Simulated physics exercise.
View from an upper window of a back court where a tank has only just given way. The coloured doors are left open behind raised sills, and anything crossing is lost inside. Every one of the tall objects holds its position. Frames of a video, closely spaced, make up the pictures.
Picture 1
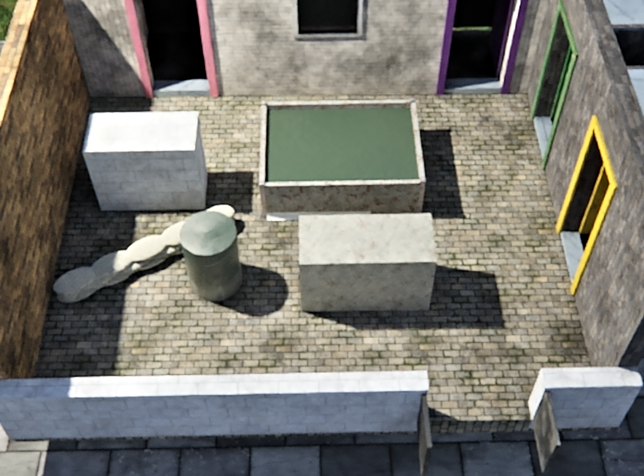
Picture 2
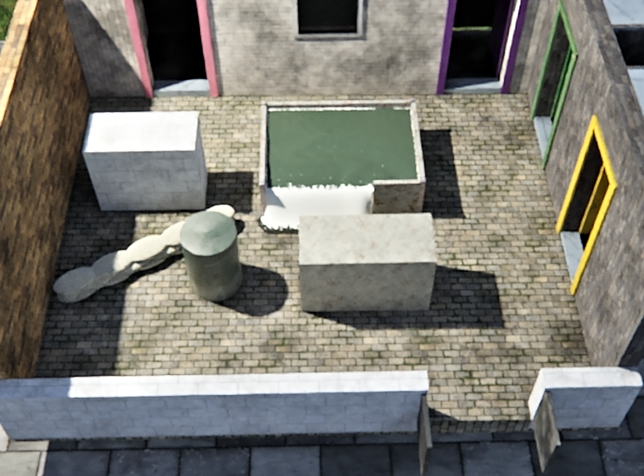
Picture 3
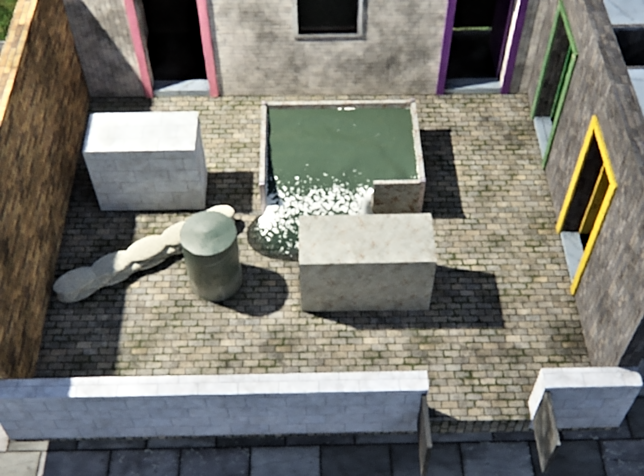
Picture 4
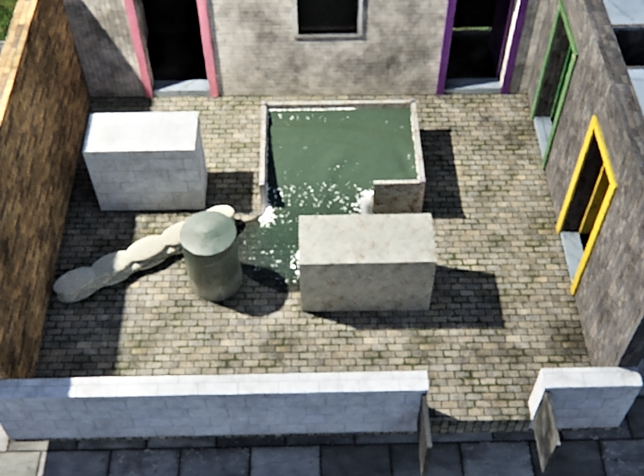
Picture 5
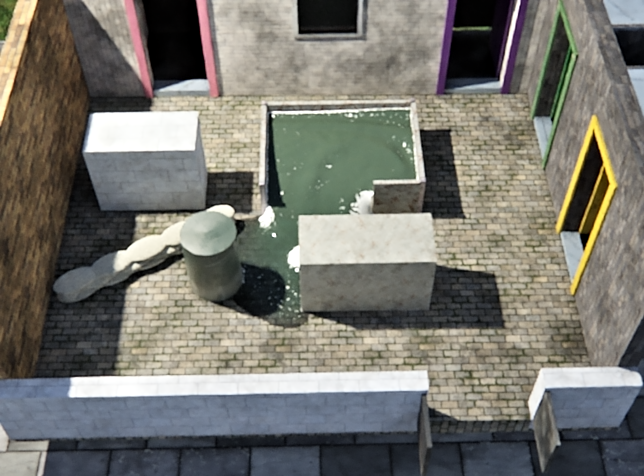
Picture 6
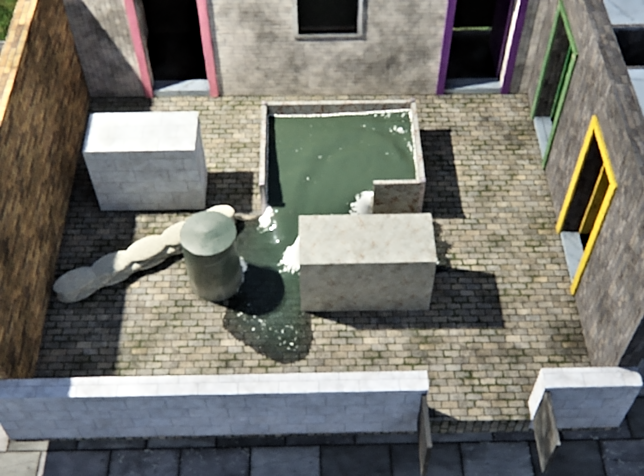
A paved, walled court is seen from high above, with pink- and purple-framed doorways at the back and green and yellow ones on the right. A tank of green water stands near the back wall among two pale blocks, a squat cylinder and a low twisted form. Water bursts from the tank's front in white froth, then runs forward between cylinder and nearer block, spreading over the paving, while the camera stays still.
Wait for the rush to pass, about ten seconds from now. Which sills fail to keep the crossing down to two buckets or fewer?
Purple door: Not beyond two buckets, yellow door: Beyond two buckets, pink door: Not beyond two buckets, green door: Not beyond two buckets.
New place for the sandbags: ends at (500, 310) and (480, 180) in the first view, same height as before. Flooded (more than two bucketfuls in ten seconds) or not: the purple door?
Note - purple not breached.
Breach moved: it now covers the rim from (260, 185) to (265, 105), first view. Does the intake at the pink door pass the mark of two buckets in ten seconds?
As far as I can tell, the pink door surpasses the limit.
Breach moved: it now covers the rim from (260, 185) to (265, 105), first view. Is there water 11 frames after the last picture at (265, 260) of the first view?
At that place: Under water.
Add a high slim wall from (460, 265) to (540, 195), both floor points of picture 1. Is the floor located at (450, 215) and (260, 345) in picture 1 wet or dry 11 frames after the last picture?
Soaked, soaked.
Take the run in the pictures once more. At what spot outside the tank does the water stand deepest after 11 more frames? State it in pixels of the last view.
Somewhere near (207, 249), I think.
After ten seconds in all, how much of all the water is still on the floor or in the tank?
My figure is close to 88 percent.
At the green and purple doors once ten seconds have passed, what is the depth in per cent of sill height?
Depth ratios, approx.: 70 and 60 percent.
A moment on, water covers 25 % of the floor; the purple door not reached, the yellow door not reached, the pink door not reached, the green door not reached.
Next, water covers 40 % of the floor; the purple door not reached, the yellow door under two buckets in, the pink door not reached, the green door wet at the sill, nothing in.
Then, water covers 60 % of the floor; the purple door wet at the sill, nothing in, the yellow door over two buckets in, the pink door not reached, the green door wet at the sill, nothing in.
Later, water covers 80 % of the floor; the purple door wet at the sill, nothing in, the yellow door over two buckets in, the pink door wet at the sill, nothing in, the green door wet at the sill, nothing in.
In the end, water covers 90 % of the floor; the purple door wet at the sill, nothing in, the yellow door far over two buckets in, the pink door wet at the sill, nothing in, the green door wet at the sill, nothing in.
